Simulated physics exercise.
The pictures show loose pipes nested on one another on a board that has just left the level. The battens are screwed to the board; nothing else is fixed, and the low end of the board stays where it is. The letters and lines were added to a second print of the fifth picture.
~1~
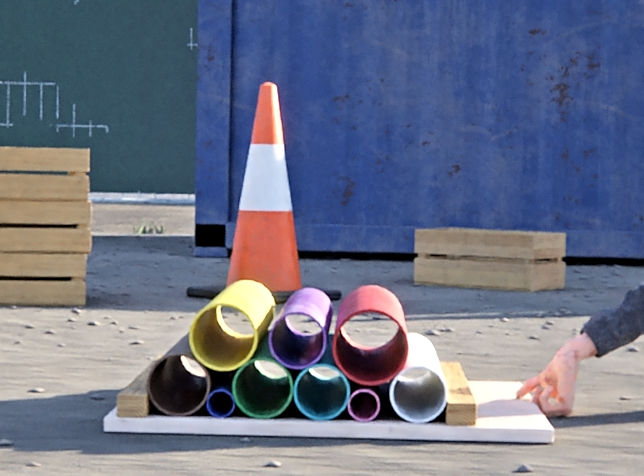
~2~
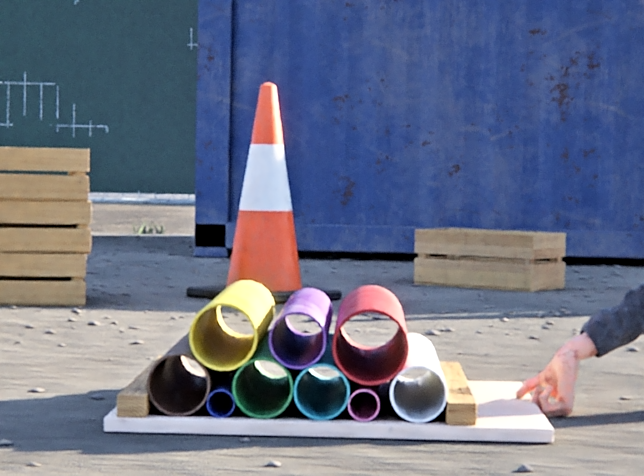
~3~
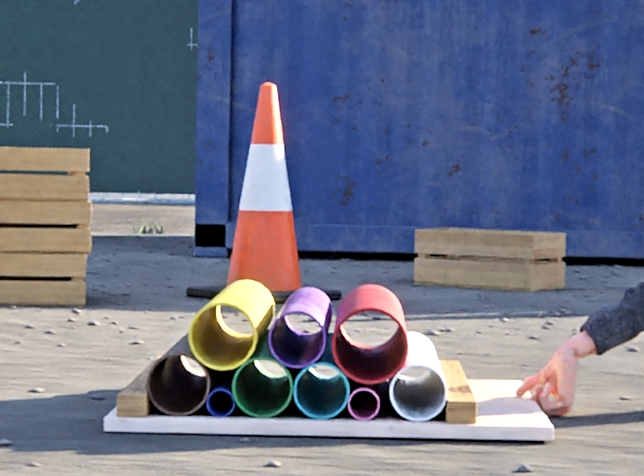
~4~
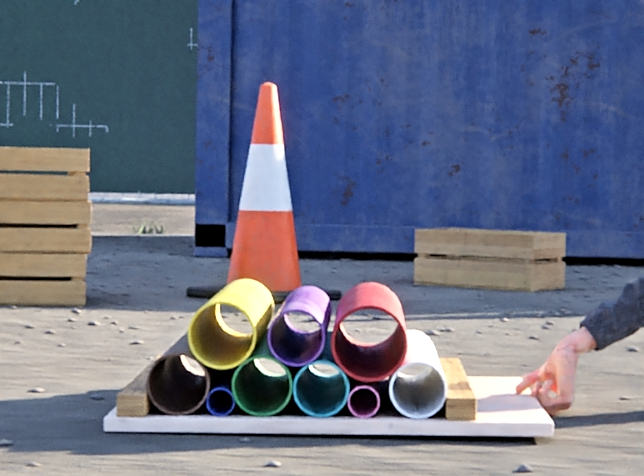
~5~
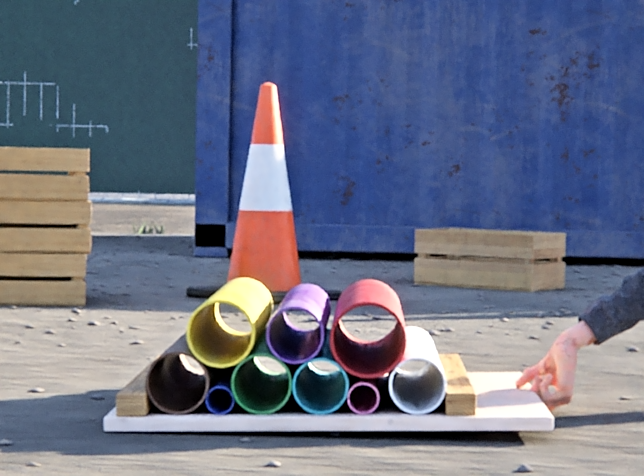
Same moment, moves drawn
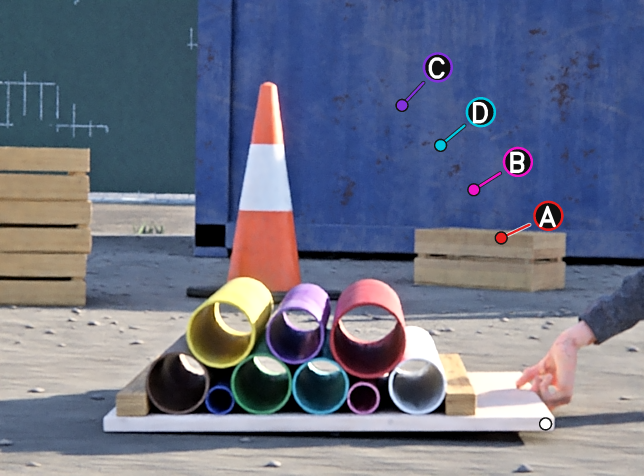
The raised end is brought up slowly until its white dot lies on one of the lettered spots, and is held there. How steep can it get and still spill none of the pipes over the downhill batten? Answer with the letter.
At most to B.
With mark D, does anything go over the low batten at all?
Yes, at D.
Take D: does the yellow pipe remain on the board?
No.
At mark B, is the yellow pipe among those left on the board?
The yellow pipe: Yes.
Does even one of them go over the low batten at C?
Yes, at C.
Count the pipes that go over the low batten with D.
With D, three.
On the marked copy, A at (501, 238); B at (474, 190); C at (402, 105); D at (441, 145); the white dot at (546, 424).
With B. Early on, board at 19°.
Further on, board at 34°.
At the end, board at 34°, none over the low batten.
As for the rest, A none over the low batten; C three over the low batten (yellow, red, purple); D three over the low batten (yellow, red, purple).
